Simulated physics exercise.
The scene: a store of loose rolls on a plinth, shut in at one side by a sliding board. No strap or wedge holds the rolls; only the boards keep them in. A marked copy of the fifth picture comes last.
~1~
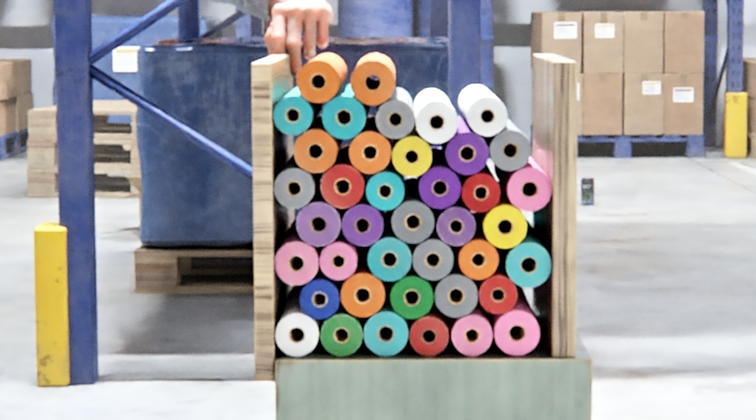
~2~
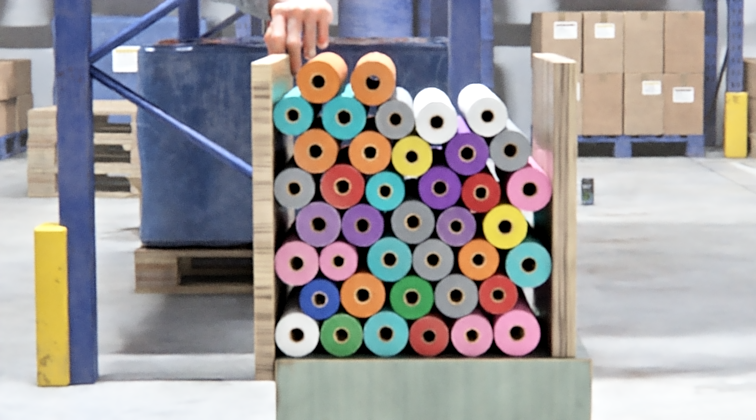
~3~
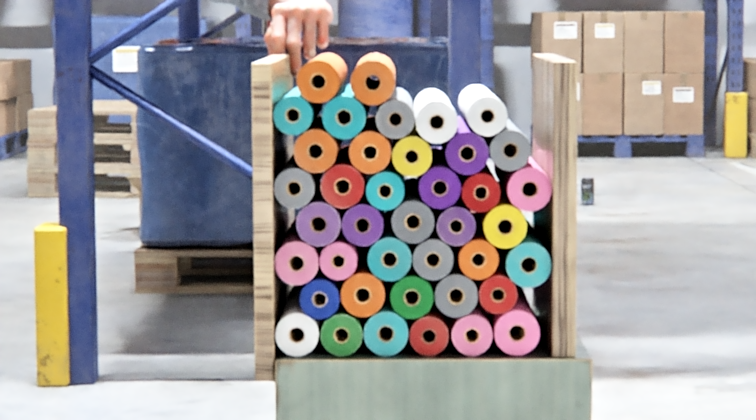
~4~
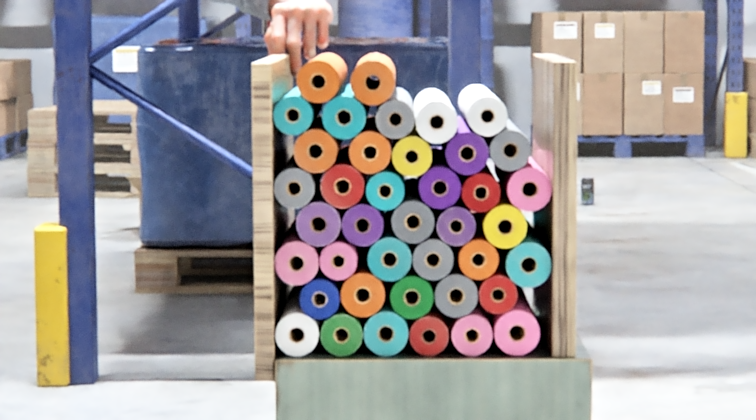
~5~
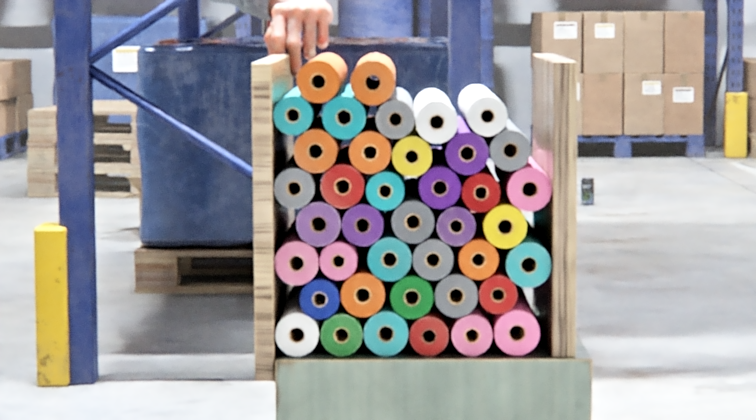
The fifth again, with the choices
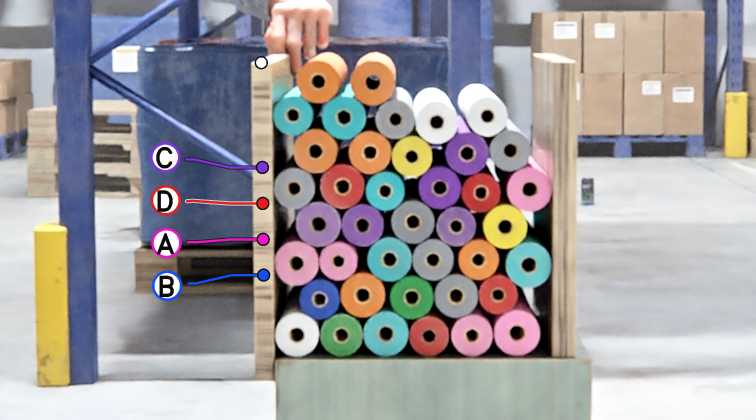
A hand reaches down at the top left of a tall stack of loose rolls, seen end-on from the front in a warehouse with blue racking, a yellow post and cartons behind. Orange, teal, white, grey, purple, red, yellow, pink, green and blue rolls sit between two upright boards on a grey-green plinth. The hand stays by the upper orange rolls, and nothing visibly moves, the camera included.
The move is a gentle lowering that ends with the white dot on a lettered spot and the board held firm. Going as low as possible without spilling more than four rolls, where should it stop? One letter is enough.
The lowest mark that will do is D.
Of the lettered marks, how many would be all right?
Two of them.
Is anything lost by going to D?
Yes.
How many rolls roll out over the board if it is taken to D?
At D the number is two.
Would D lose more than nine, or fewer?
It loses fewer than nine.
On the marked copy, A at (263, 239); B at (264, 275); C at (263, 168); D at (263, 204); the white dot at (262, 63).
Following D. Soon after the start, top of the board (272, 128).
Later, top of the board (273, 200).
In the end, top of the board (273, 203), two out over the board.
As for the rest, A more than four out over the board; B more than four out over the board; C two out over the board.
